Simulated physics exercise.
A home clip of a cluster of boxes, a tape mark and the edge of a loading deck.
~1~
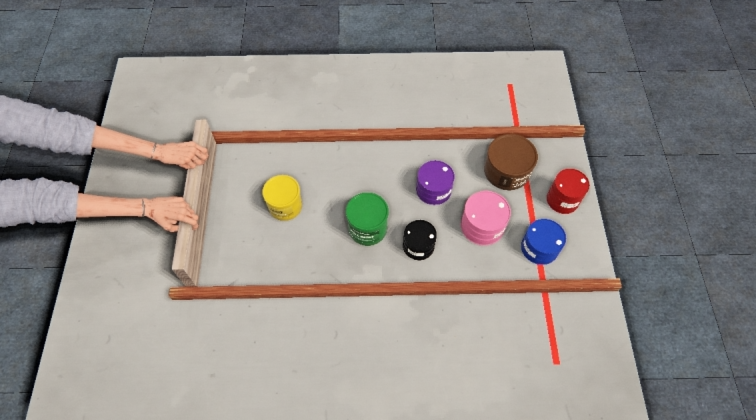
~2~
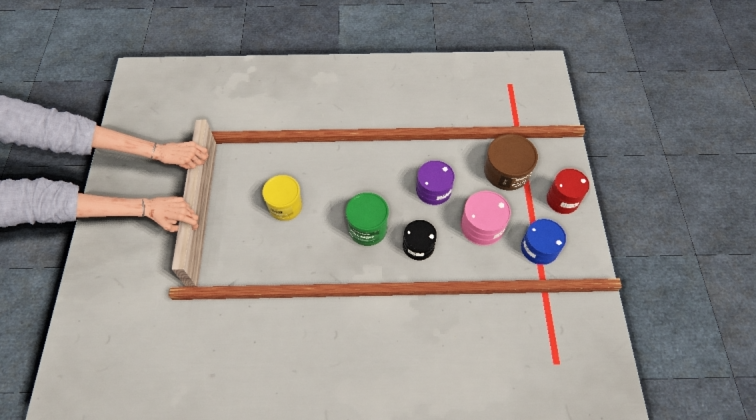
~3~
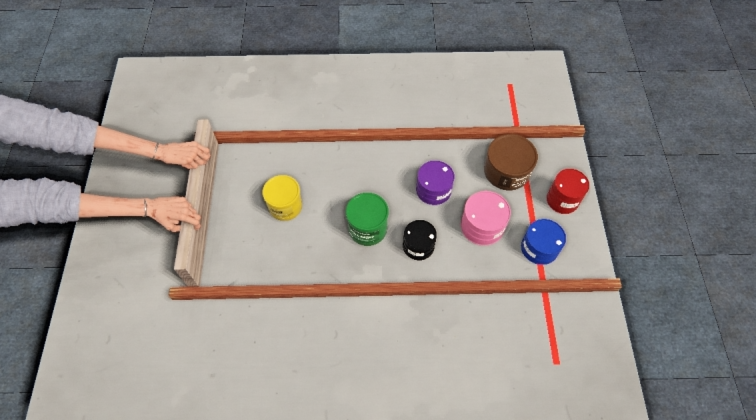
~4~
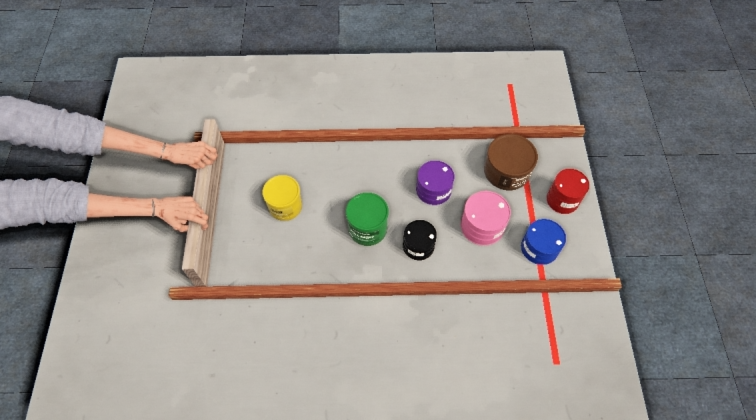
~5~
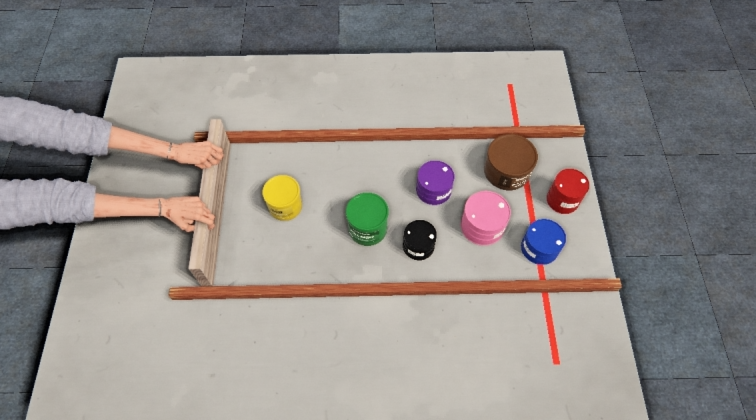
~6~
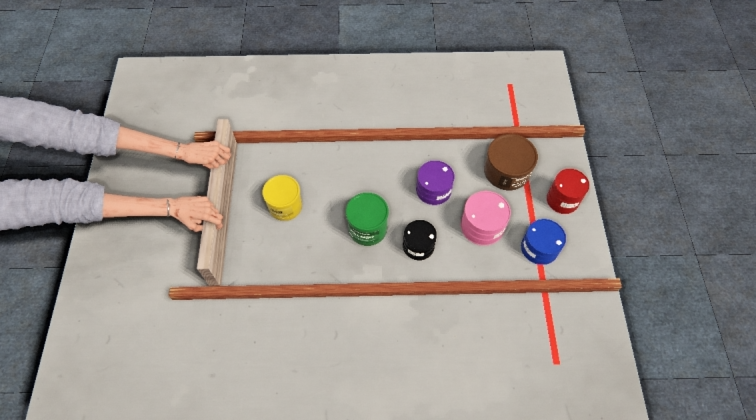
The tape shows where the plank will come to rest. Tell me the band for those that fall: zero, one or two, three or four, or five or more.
As it turns out, the number that fall off is one or two.
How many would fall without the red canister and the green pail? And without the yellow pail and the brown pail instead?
It would be 0 and 1.
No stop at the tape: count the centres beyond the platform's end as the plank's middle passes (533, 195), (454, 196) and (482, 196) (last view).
Past the end: 1, 0 and 0.
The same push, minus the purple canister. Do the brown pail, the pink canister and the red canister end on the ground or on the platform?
The brown pail does not fall, the pink canister holds on, the red canister is lost.
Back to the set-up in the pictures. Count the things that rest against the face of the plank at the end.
The number is 3.
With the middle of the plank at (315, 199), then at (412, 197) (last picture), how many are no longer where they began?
First 1, then 4.
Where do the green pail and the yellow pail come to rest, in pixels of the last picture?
First (560, 227), then (550, 195).
Soon after, none off yet; red canister at rest near (568, 192); blue canister at rest near (543, 242); brown pail at rest near (510, 163).
In the end, the number that fall off is one or two; gone, red canister.
